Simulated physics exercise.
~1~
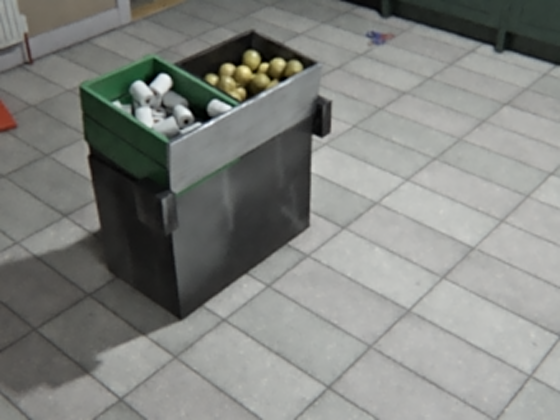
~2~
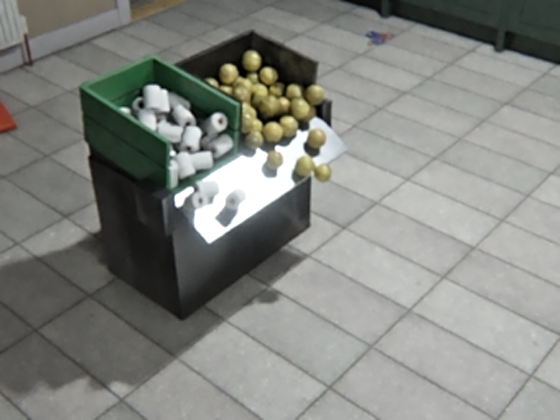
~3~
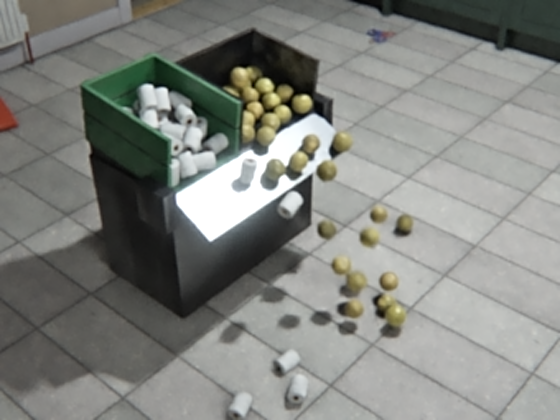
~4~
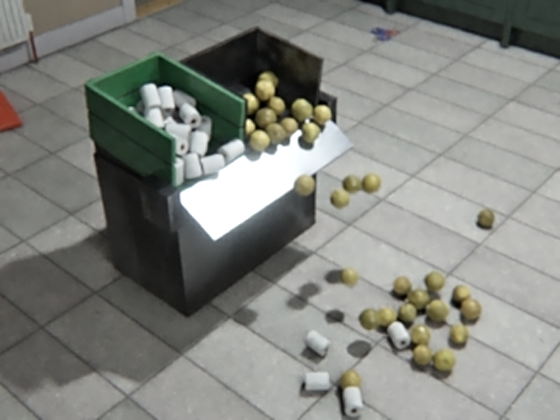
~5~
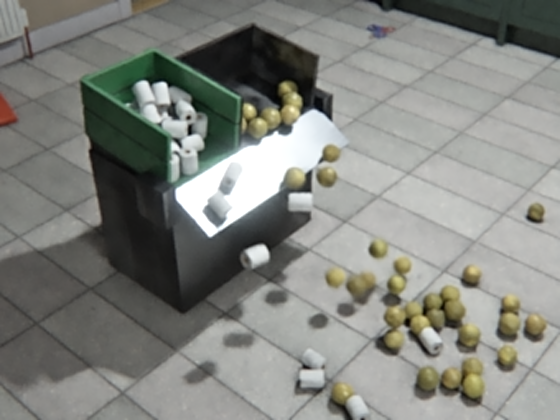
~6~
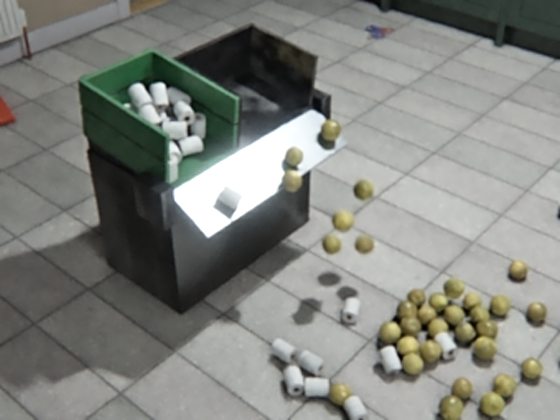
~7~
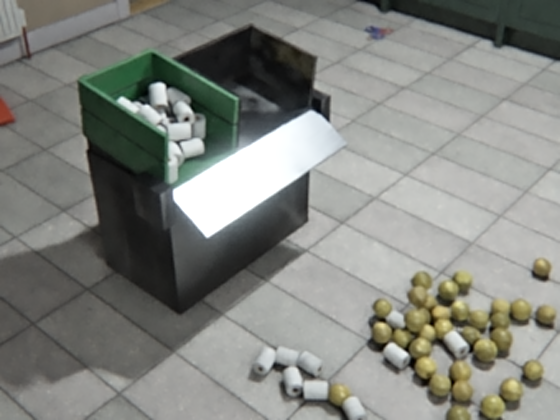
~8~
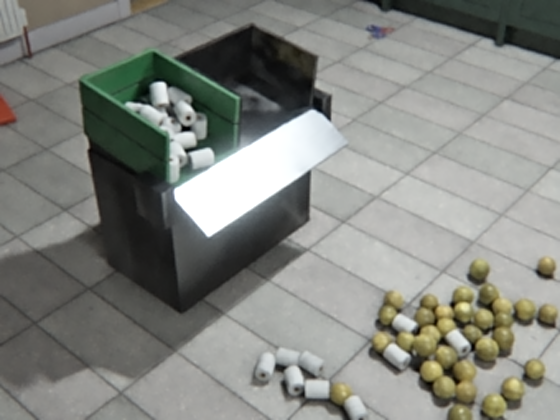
On a grey tiled floor, a dark stand holds a green bin of white paper rolls beside a black bin of yellow apples. The front flap drops open and hangs at a slant, and the contents begin sliding over it. Apples pour out quickly with a few rolls among them, bouncing and scattering across the tiles to the lower right. The black bin keeps draining while only an occasional roll slips from the green one. Finally everything settles, with the black bin empty, most rolls still in the green bin, and apples and several rolls lying on the floor.
